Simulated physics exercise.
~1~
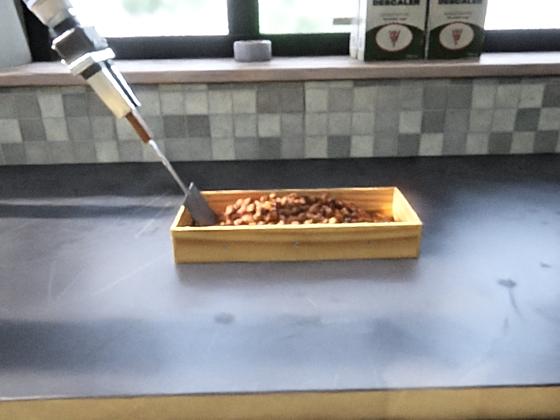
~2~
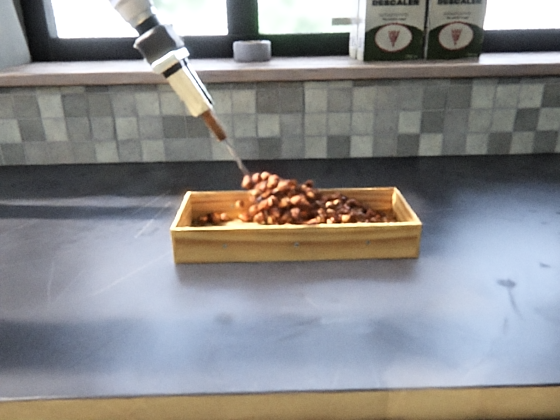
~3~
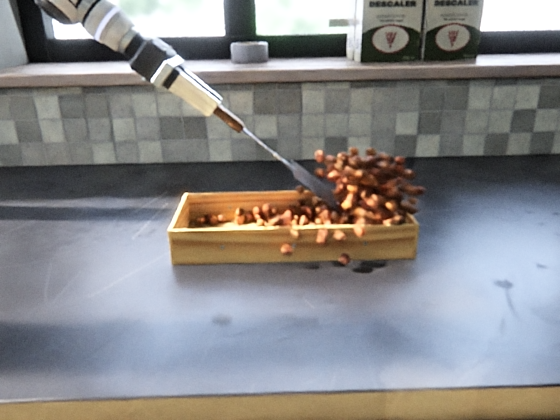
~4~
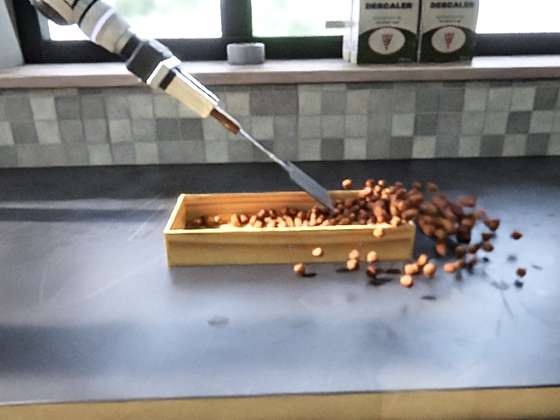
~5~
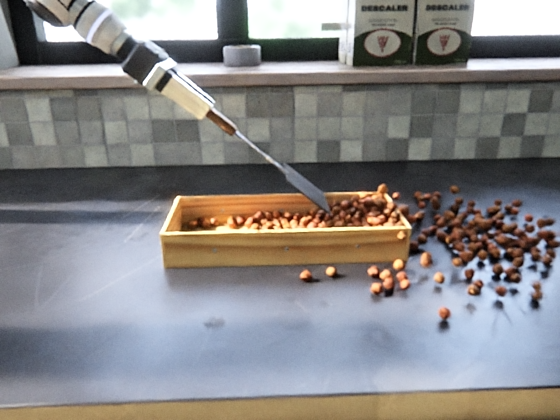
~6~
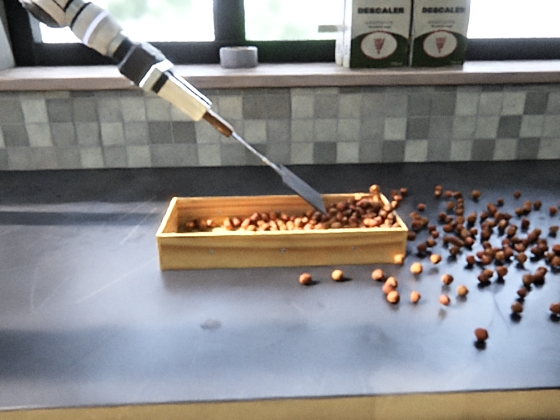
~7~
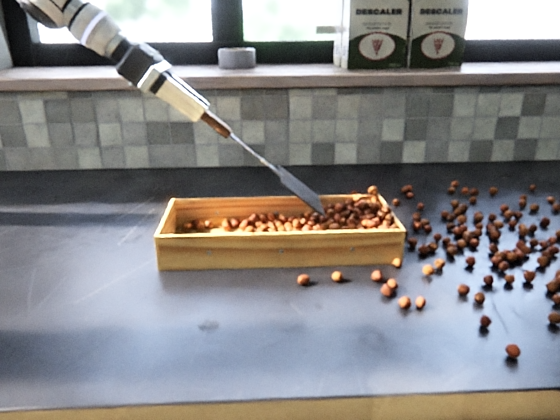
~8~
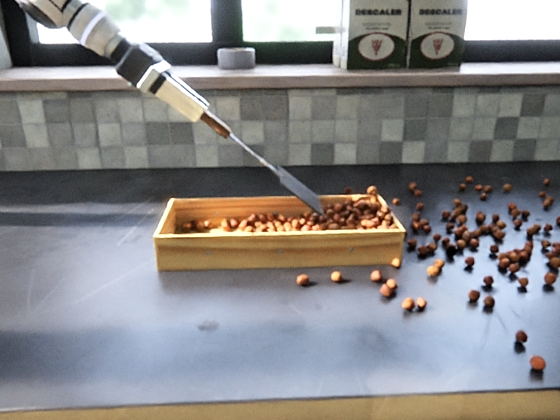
A robotic arm pushed a spatula rightward through a wooden trough of hazelnuts, heaping them up and flinging many over the right end. They scattered and rolled across the dark counter, while the rest stayed in the trough beside the stopped blade.
